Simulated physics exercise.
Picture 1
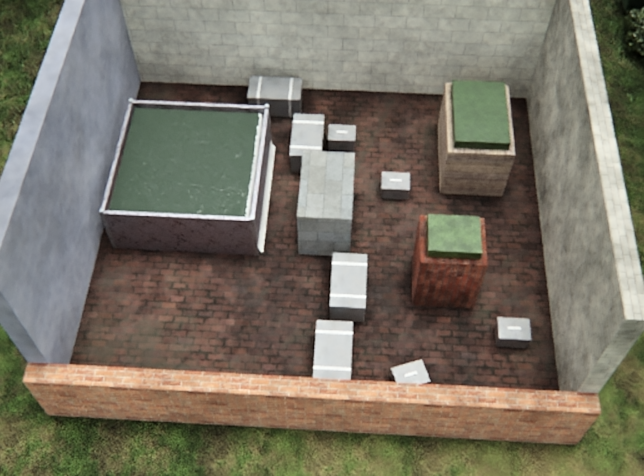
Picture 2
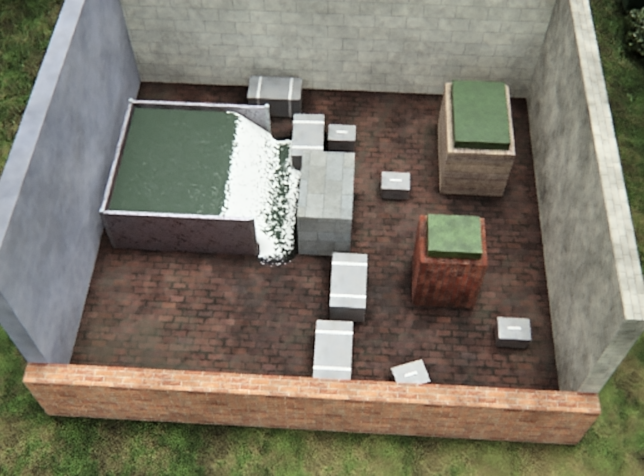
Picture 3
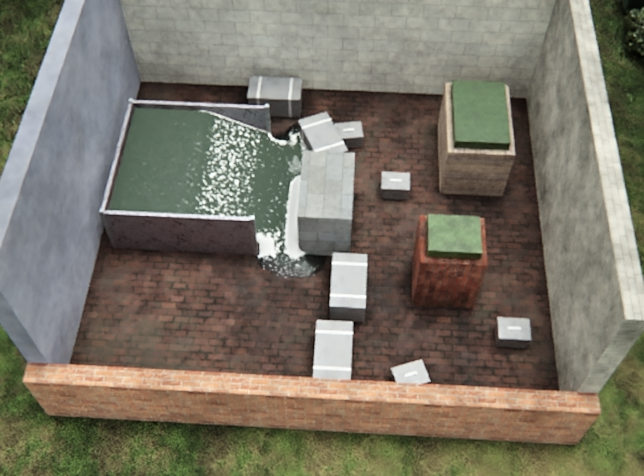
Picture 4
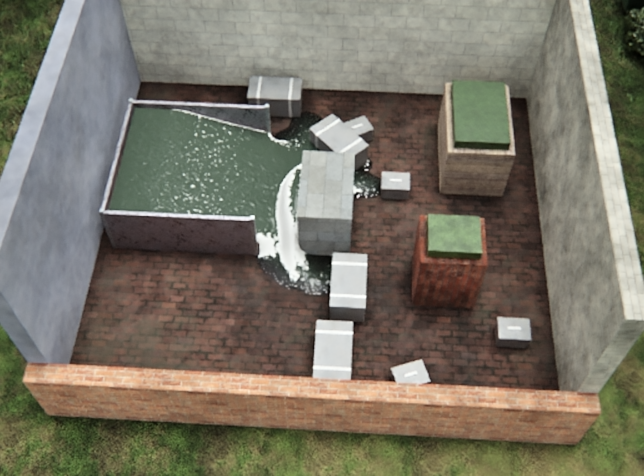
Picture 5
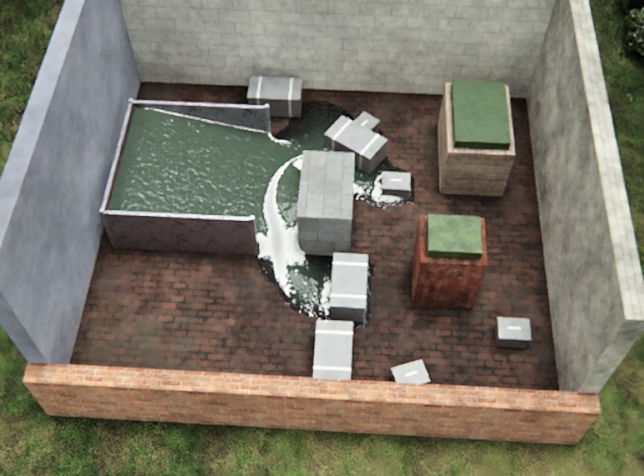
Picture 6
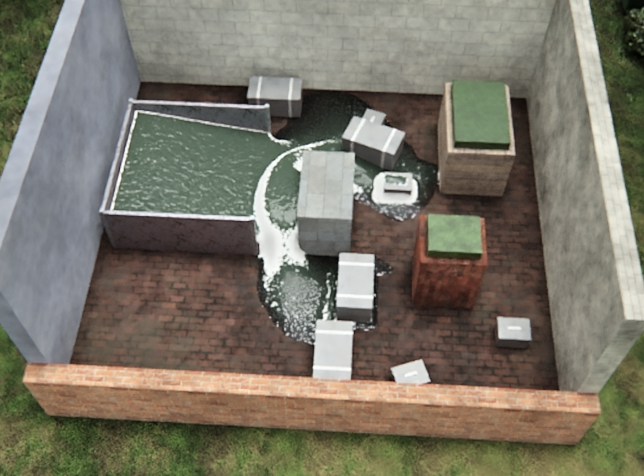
A walled yard with a dark brick floor, edged by grass, is seen from above by a camera that stays still. A large tank of green water stands at left, grey boxes are scattered through the middle and right, and two green-topped brick blocks stand at right. The tank's right side bursts open, white foaming water pours around the large grey block, spreads across the bricks, and pushes two upper boxes rightward, turning them.
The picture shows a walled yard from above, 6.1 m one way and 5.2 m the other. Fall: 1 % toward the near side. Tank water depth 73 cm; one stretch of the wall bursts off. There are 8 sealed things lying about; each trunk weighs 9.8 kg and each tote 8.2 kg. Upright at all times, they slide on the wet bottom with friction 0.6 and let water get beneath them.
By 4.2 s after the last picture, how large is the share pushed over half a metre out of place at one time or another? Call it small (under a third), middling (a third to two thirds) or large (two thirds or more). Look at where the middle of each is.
Large, two thirds or more.
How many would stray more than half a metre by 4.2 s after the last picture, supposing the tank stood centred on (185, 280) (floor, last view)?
Count: 8.
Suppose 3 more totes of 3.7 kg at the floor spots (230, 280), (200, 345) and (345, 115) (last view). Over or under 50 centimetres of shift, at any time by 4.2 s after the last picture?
Reading them off in order: Not beyond, clears the mark, clears the mark.
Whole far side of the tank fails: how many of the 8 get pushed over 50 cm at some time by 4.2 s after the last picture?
So the tally would be 5.
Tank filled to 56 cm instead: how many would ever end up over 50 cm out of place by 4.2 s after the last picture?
In that case 6 of them.
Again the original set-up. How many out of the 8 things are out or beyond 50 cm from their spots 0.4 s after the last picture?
My count gives 3.
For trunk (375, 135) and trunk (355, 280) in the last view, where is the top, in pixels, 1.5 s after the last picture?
They end up about (415, 108) and (395, 283) in the last view.
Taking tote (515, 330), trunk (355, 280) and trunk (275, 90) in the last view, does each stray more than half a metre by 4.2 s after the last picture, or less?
In order: Not as far, farther and not as far.
Then, 0.4 s after the last picture 3 of 8 are over 50 cm from their spots; 1 afloat.
Then, 1.5 s after the last picture 5 of 8 are over 50 cm from their spots; 3 afloat.
Then, 2.8 s after the last picture 6 of 8 are over 50 cm from their spots; 7 afloat.
Then, 4.2 s after the last picture 6 of 8 are over 50 cm from their spots, and 6 have been at some point; 7 afloat.
